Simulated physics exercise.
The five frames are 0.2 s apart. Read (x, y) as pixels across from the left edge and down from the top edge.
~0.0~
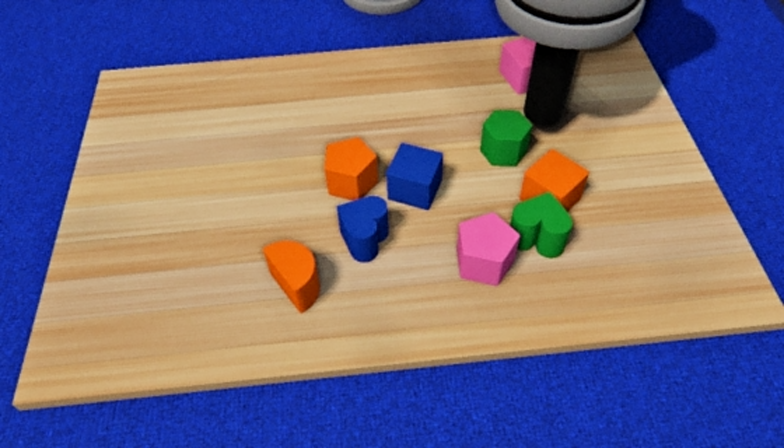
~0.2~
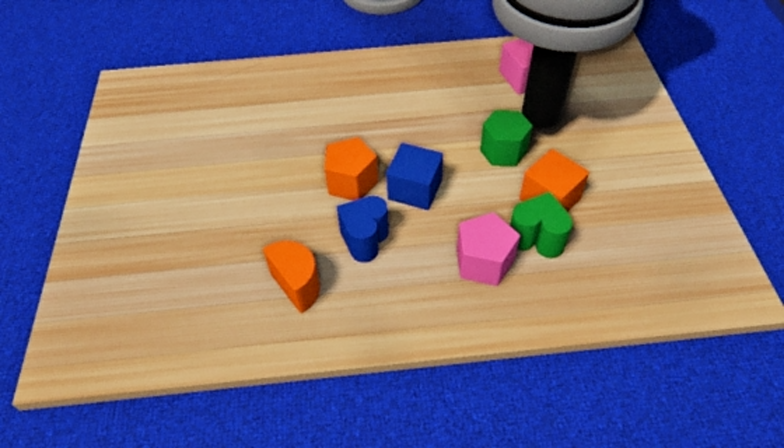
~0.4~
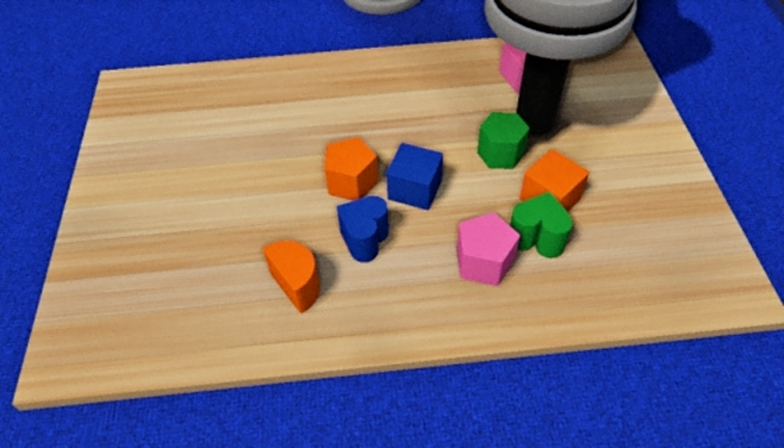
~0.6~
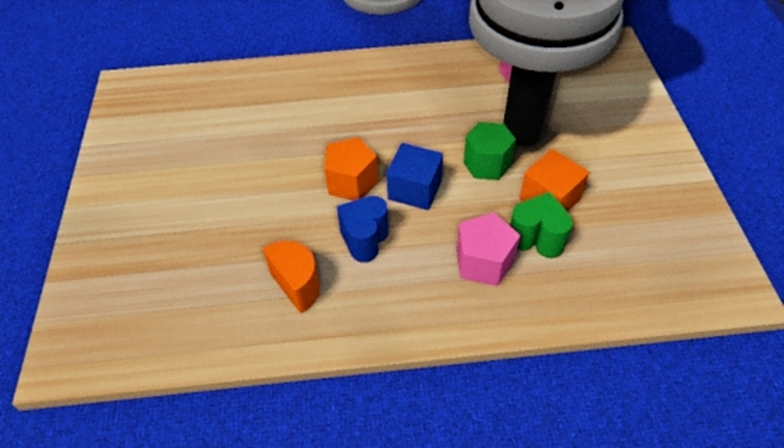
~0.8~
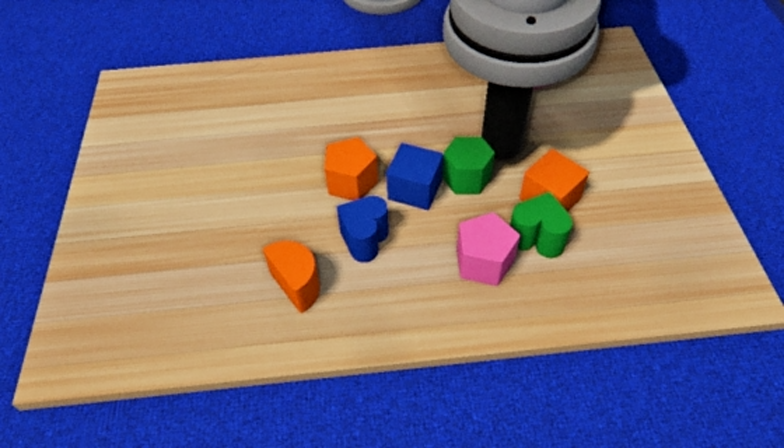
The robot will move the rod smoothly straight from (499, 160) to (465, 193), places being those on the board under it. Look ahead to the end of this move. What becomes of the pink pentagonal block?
It gets no push and keeps its place.
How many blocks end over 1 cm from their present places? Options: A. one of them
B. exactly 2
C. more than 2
C (more than 2)
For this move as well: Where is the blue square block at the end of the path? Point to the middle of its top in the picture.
Top centre: (371, 175).
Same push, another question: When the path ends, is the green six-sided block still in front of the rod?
My answer is yes.
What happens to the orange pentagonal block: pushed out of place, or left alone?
Once the path ends, it is somewhere new.
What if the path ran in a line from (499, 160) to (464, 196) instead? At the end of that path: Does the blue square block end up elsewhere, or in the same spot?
It's moved.
The first path, step by step. Halfway along, rod (484, 162); blue square block (393, 170); green six-sided block (446, 165), turned 15° clockwise.
At the end, rod (467, 178); orange pentagonal block (328, 156); blue square block (371, 175); green six-sided block (423, 177), turned 35° clockwise; pink pentagonal block not moved.
